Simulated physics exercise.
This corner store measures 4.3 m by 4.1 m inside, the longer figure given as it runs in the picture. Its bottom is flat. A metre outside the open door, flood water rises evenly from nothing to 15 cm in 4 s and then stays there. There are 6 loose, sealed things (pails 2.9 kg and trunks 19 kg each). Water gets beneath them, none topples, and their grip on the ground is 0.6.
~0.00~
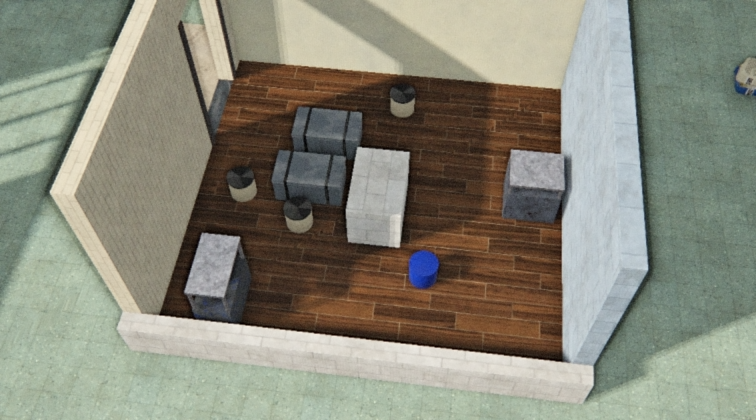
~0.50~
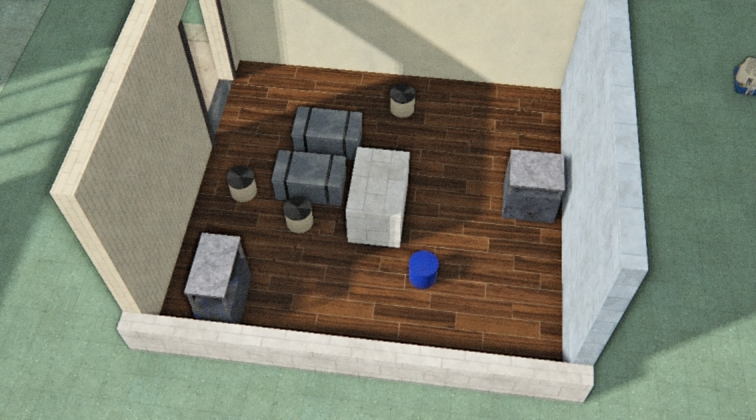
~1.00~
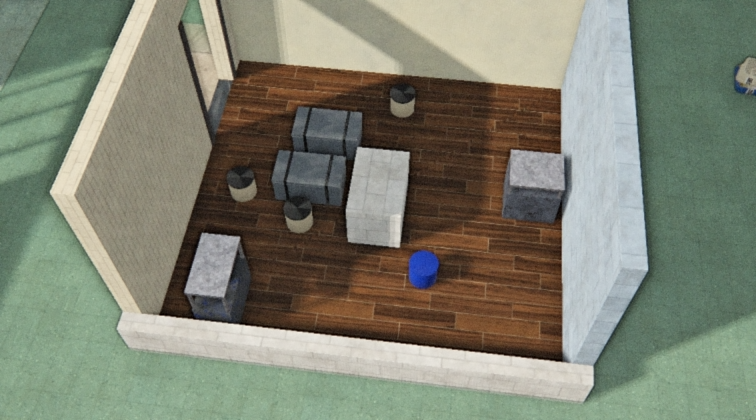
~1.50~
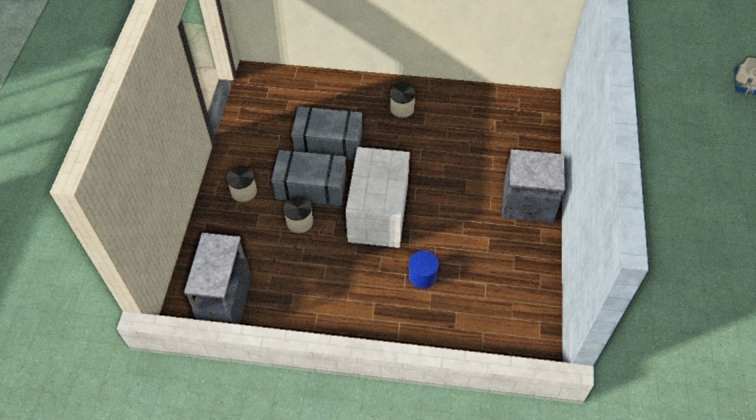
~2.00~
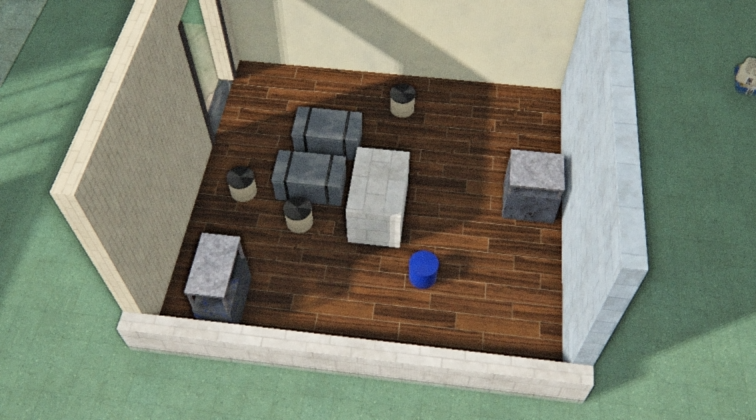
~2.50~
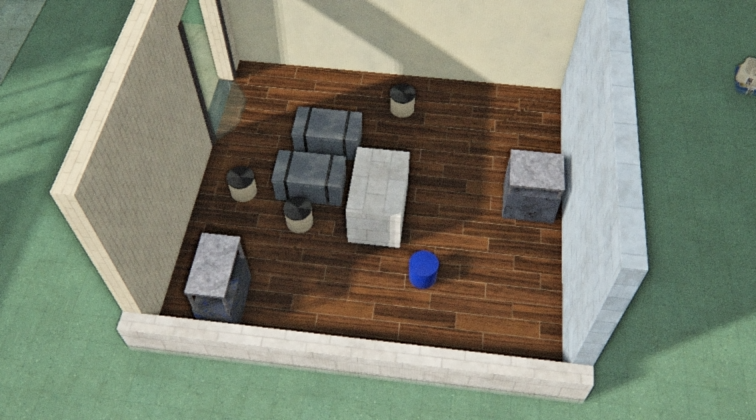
A corner store with a brown plank floor stands open to view, holding dark trunks, small pails, a blue pail and pale stone-topped blocks. Nothing inside shifts as the green ground outside changes shade slightly, and finally a small pale, wet-looking patch appears on the floor by the doorway at upper left.
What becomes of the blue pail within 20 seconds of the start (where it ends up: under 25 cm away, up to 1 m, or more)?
Blue pail travels far.
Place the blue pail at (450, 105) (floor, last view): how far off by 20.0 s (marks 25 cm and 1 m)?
It gets carried off.
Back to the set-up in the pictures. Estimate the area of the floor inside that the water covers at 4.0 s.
Roughly 2.5 m2.
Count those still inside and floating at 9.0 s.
I count 1.
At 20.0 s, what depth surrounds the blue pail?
About 8 cm.
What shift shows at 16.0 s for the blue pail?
About 140 cm.
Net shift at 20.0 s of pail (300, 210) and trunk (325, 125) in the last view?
In that order: 120 cm, 250 cm.
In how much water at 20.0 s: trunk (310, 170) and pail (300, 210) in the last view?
About 7 and 6 cm.
After 4.0 s the blue pail is near (424, 263), 0.0 m from its start, aground; 0 afloat.
After 9.0 s the blue pail is near (424, 263), 0.0 m from its start, aground; 1 afloat.
After 16.0 s the blue pail is near (301, 322), 1.5 m from its start, afloat; 5 afloat.
After 20.0 s the blue pail is near (267, 236), 1.8 m from its start, afloat; 6 afloat.
